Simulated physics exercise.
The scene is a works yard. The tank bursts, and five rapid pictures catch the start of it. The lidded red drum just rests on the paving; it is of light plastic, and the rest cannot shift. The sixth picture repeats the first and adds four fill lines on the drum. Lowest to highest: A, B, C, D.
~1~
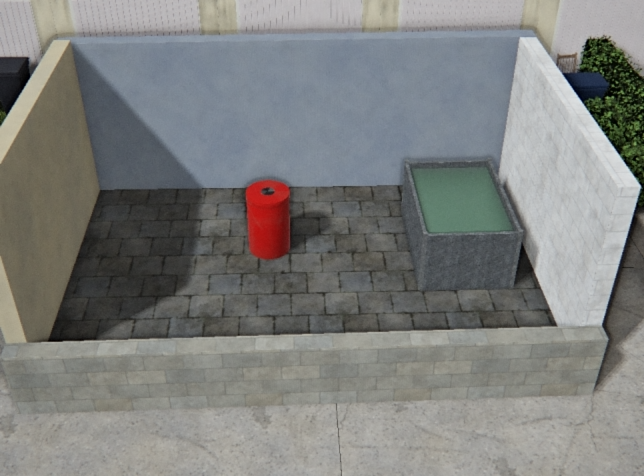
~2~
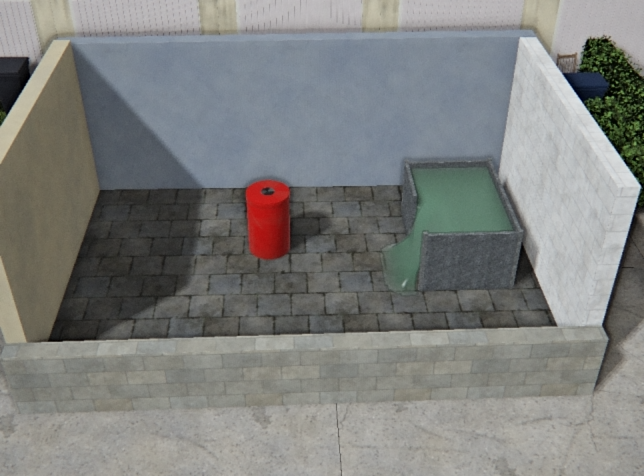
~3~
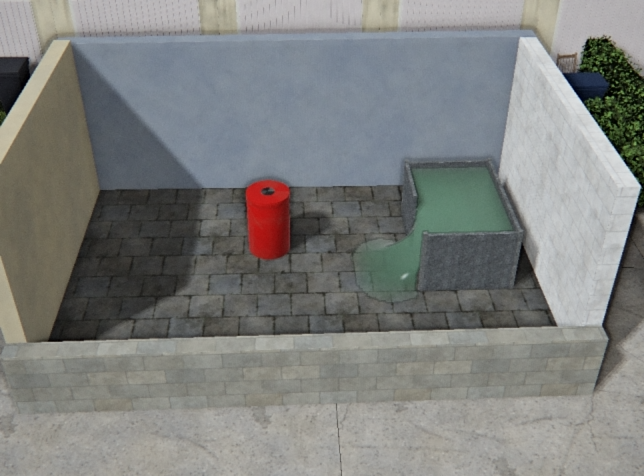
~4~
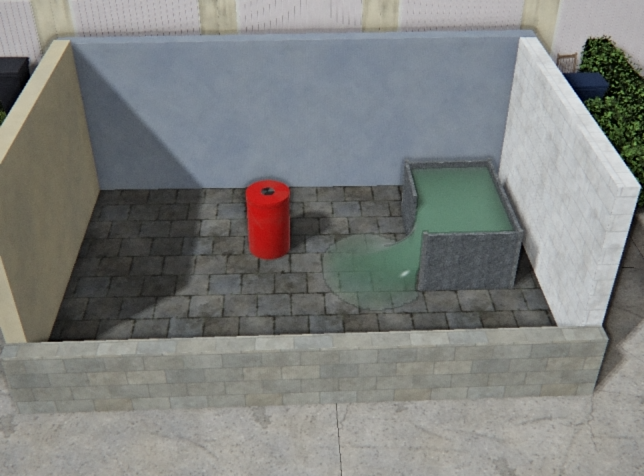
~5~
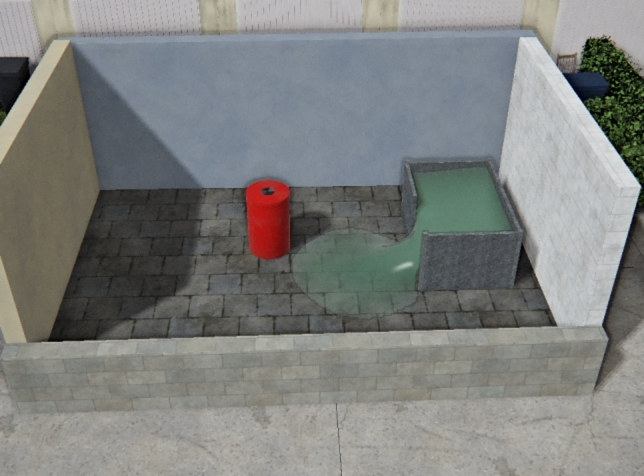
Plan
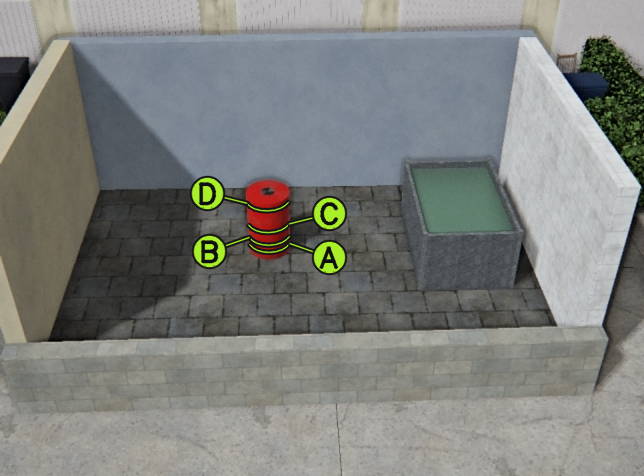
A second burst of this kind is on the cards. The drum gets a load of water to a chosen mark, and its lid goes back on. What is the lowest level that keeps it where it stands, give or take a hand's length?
The answer is level C.
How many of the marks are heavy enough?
Two of them.
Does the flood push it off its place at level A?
Yes, it does.
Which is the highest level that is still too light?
The answer is B.
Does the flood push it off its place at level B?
Yes, that goes wrong.
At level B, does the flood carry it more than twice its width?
No.
On the marked copy, A at (269, 252); B at (269, 245); C at (268, 232); D at (267, 210); from the bottom up A, B, C, D.
If A is chosen, it is pushed about twice its own width away.
If B is chosen, it is pushed about half its own width away.
If C is chosen, it does not move.
If D is chosen, it does not move.
